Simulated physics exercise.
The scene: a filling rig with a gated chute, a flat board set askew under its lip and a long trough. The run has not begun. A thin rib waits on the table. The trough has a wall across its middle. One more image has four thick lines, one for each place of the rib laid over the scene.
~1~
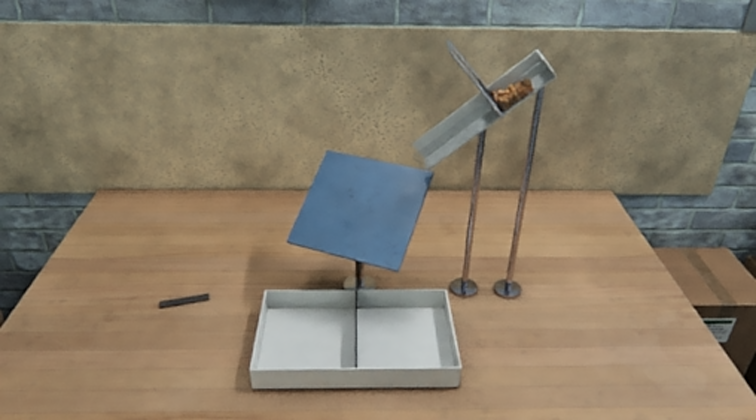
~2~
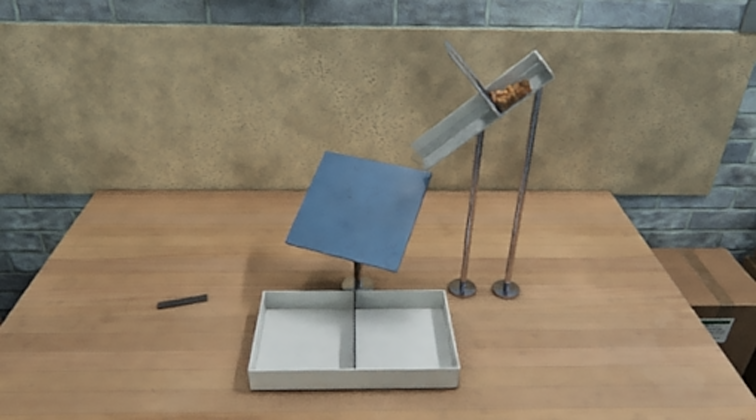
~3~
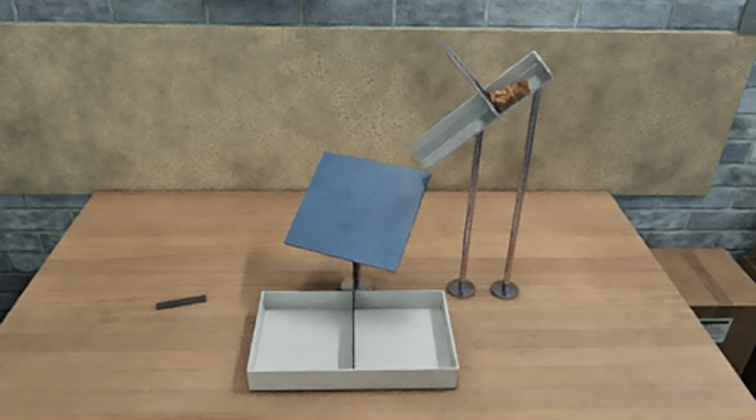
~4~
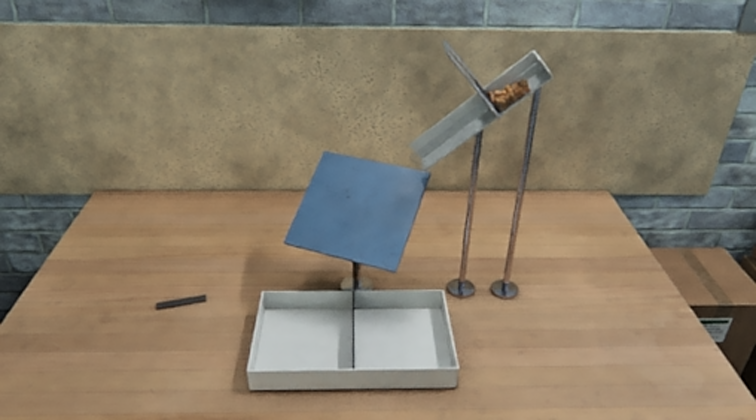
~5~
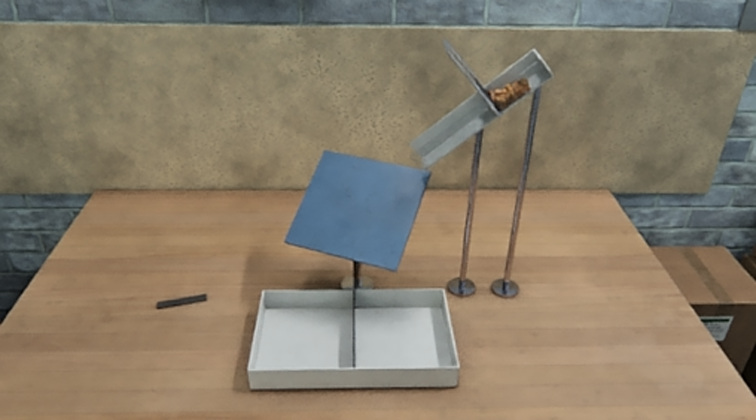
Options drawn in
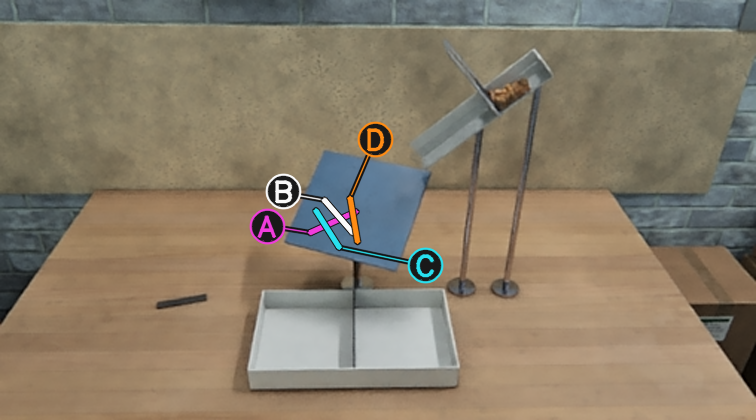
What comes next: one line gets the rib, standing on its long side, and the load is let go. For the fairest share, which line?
Choose D.
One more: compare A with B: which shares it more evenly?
It is B.
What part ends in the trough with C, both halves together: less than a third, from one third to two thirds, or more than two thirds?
It is more than two thirds.
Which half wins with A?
The left half.
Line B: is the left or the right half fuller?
The left half.
On the marked copy, line A from (355, 211) to (310, 232); line B from (324, 200) to (352, 232); line C from (315, 210) to (339, 247); line D from (350, 198) to (357, 241).
If A is chosen, of what is caught, every piece in the left half, not one piece in the right.
If B is chosen, of what is caught, the larger part in the left half, roughly a quarter in the right.
If C is chosen, of what is caught, the larger part in the left half, roughly a quarter in the right.
If D is chosen, of what is caught, roughly a third in the left half, roughly two thirds in the right.
